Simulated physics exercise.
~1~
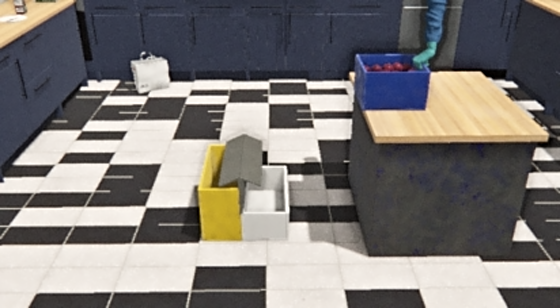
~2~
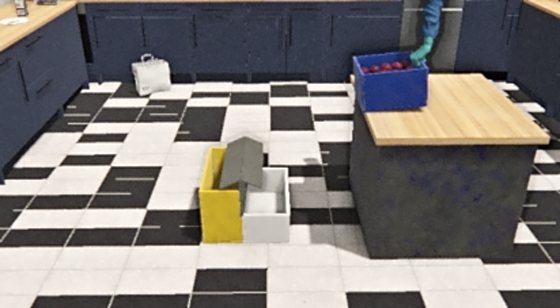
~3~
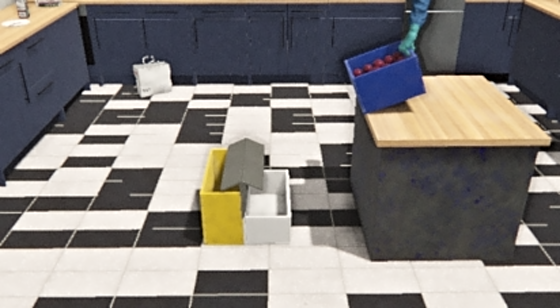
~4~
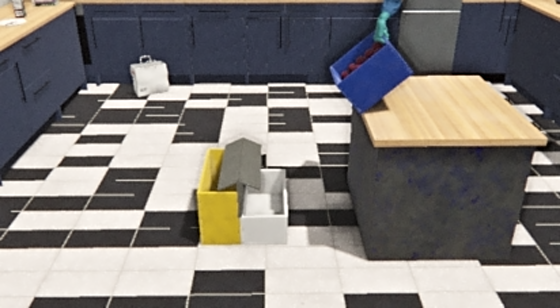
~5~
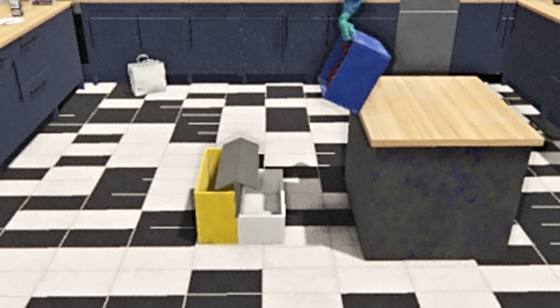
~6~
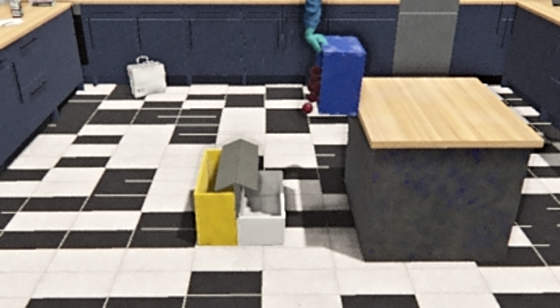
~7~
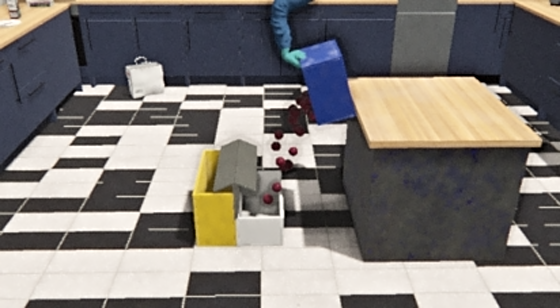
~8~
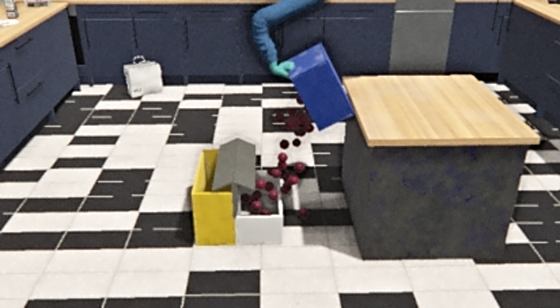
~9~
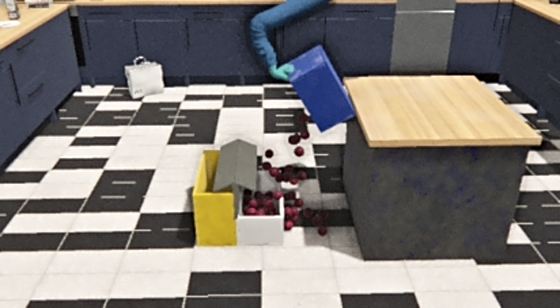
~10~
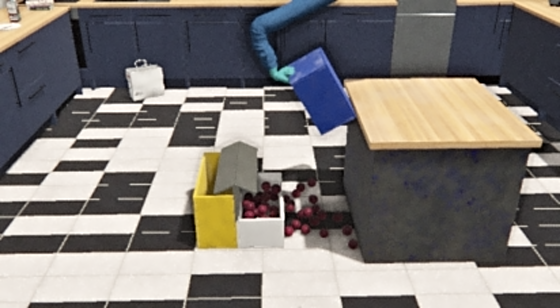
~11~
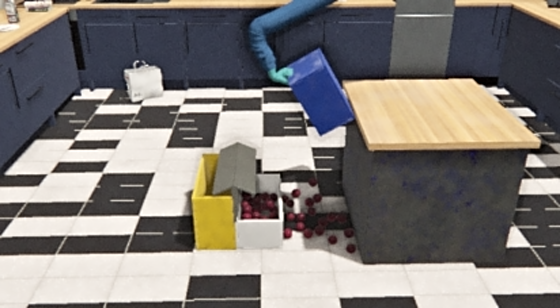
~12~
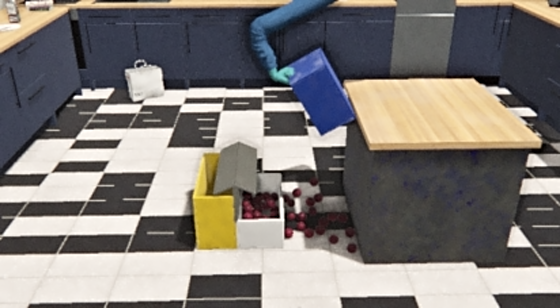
The footage shows a gloved hand tipping a blue crate off the left end of a wooden-topped kitchen bench, spilling dark red onions toward a white bin beside a yellow trough; many settle in the white bin, others scatter across the checkered floor between it and the bench.
